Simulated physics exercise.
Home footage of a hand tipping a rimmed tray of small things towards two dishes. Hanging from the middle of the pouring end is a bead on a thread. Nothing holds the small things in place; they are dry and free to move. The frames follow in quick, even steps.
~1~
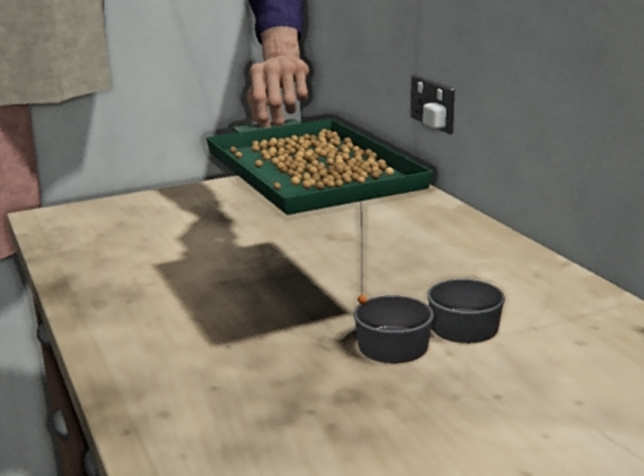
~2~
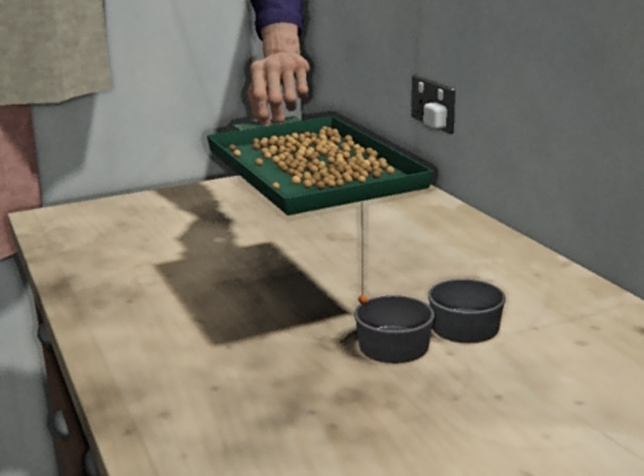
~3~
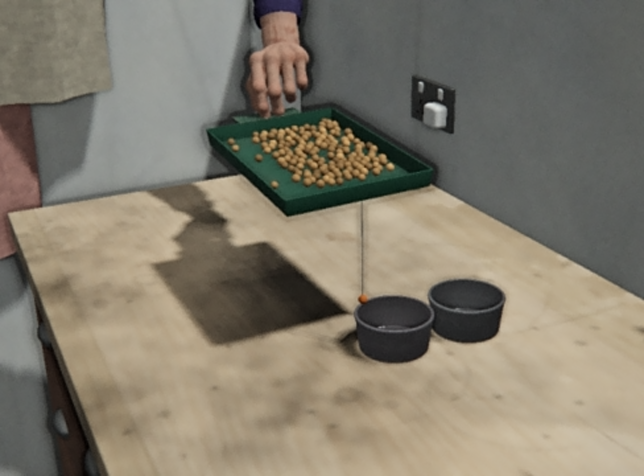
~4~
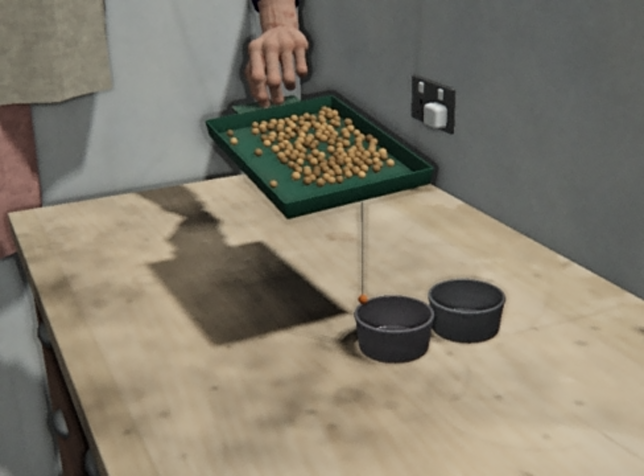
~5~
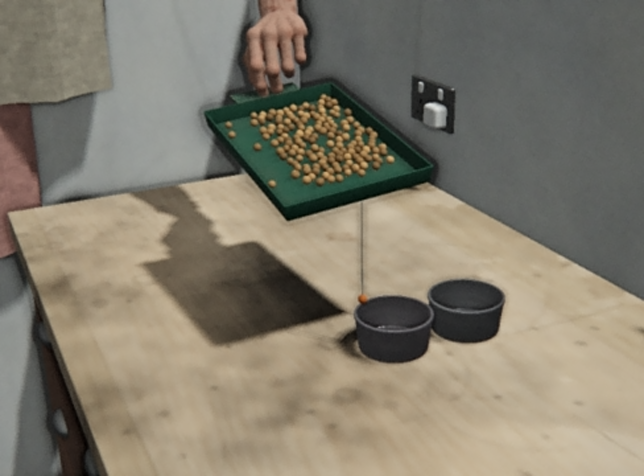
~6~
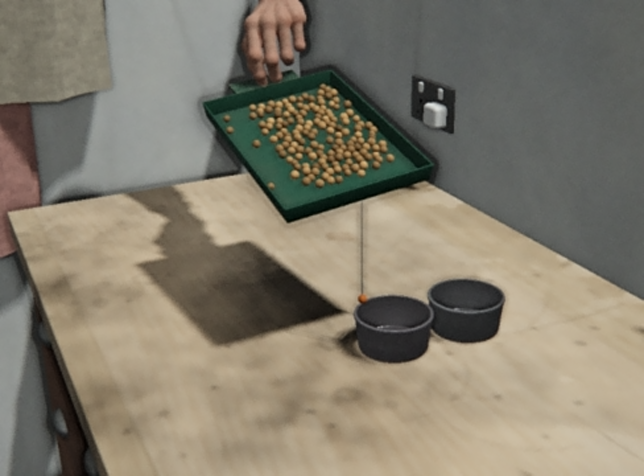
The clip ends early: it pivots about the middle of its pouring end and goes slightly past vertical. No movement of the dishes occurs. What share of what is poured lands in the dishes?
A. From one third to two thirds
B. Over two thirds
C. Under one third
(C) Under one third.
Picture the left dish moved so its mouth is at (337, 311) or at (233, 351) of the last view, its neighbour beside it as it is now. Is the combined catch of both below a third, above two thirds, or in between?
Where the dishes stand first, below one third; where they stand second, above two thirds.
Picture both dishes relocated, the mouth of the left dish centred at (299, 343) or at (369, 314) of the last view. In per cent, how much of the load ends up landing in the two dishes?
Trial 1 around 80 percent, trial 2 around 0 percent.
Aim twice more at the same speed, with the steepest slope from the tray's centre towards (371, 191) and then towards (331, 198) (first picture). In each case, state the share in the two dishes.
First heading 50 %, second heading 0 %.
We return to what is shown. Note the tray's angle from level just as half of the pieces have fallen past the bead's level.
The angle is around 95°.
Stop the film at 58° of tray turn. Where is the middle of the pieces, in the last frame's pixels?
Somewhere about pixel (310, 196).
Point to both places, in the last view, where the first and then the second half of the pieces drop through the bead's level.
The opening part goes through (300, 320); what follows goes through (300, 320).
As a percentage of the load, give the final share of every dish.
Left dish: Roughly 0 per cent; right dish: Roughly 0 per cent.
Soon, tray tipped steeply; most on the tray; a stray few outside both; a small part in the air.
A while on, tray tipped right over; about half on the tray; about a third outside both; about a quarter in the air.
Towards the end, tray tipped past a quarter turn; all outside both.
Finally, tray tipped past a quarter turn; none in the left dish; none in the right dish; all outside both.
